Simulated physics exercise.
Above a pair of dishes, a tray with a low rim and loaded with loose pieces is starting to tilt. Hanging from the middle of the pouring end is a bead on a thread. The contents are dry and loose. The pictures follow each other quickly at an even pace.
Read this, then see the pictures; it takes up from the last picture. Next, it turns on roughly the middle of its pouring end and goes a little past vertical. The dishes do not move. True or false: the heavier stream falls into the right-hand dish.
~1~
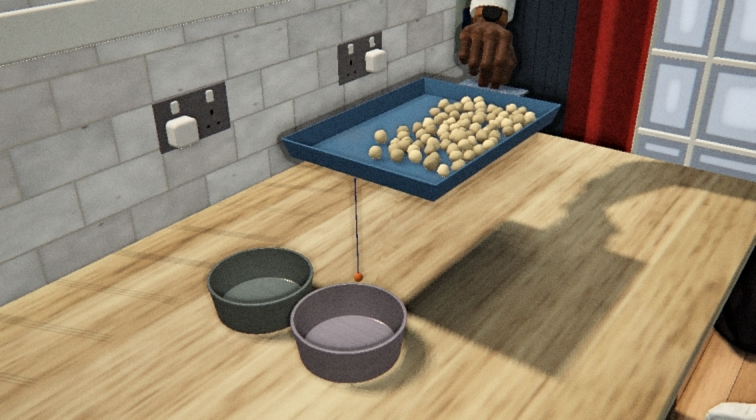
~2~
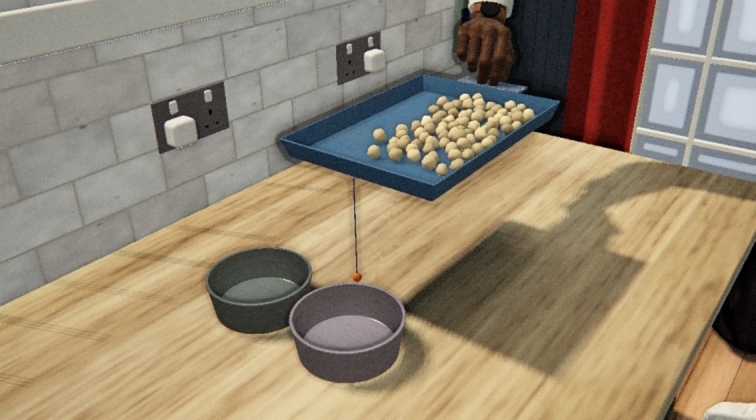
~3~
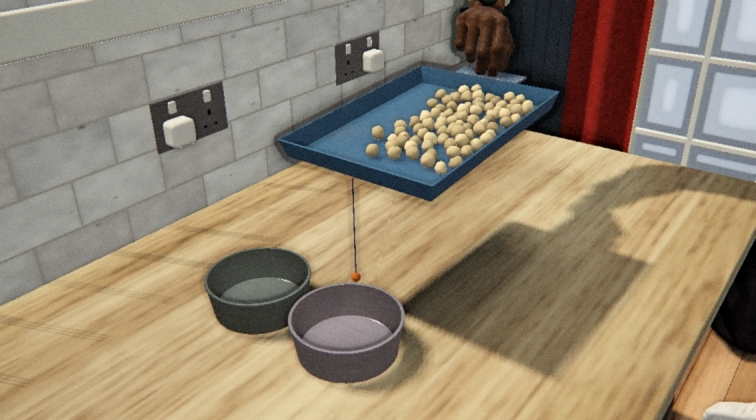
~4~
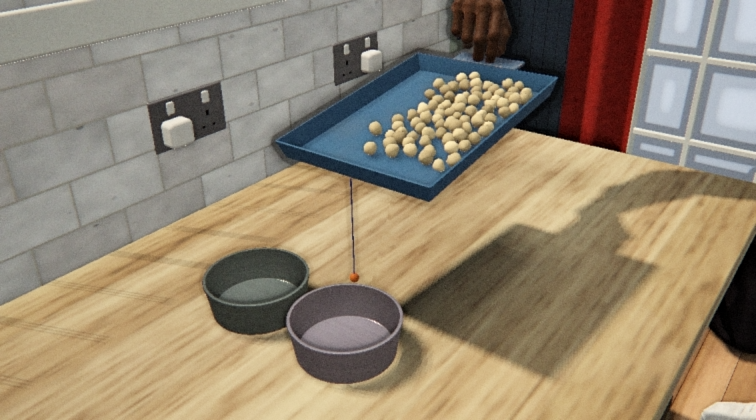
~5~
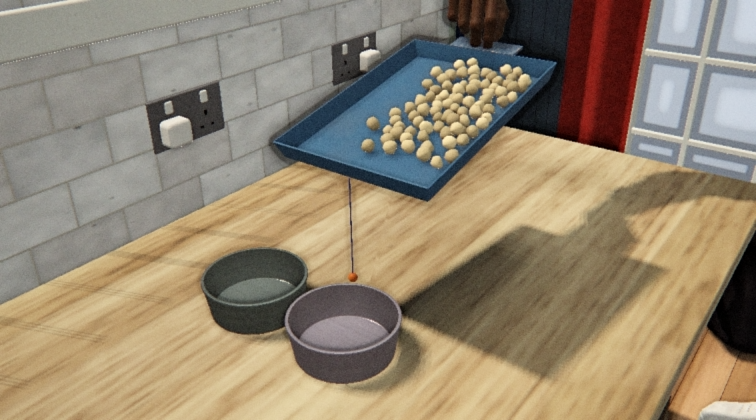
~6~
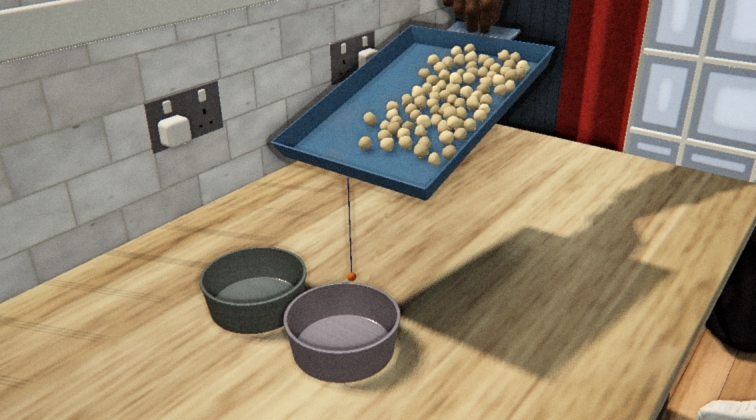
True.
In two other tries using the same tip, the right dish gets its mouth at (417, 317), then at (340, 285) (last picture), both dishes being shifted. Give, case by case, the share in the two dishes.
First try: Around 20 percent; second try: Around 20 percent.
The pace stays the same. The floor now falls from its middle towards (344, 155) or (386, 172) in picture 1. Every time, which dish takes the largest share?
First: The dish at left. Second: The dish at right.
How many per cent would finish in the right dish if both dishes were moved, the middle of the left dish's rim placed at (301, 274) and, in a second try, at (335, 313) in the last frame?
Trial 1 10%, trial 2 10%.
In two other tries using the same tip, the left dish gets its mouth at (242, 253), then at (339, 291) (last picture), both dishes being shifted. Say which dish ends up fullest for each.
First try: The rightmost dish. Second try: The leftmost dish.
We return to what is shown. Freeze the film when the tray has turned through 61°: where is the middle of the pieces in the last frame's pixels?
The middle of the pieces sits at roughly (364, 144).
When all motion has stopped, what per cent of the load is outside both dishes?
Near 30 in a hundred.
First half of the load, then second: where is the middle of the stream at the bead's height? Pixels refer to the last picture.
Near (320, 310) and later near (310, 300).
Shortly afterwards, tray tipped steeply; the whole lot on the tray.
Next, tray tipped right over; the bulk on the tray; only a few in the right dish; only a few in the left dish; only a few outside both; a little in the air.
Some moments later, tray tipped past a quarter turn; near half in the right dish; near a quarter in the left dish; near a third outside both.
In the end, tray tipped past a quarter turn; near half in the right dish; near a quarter in the left dish; near a third outside both.
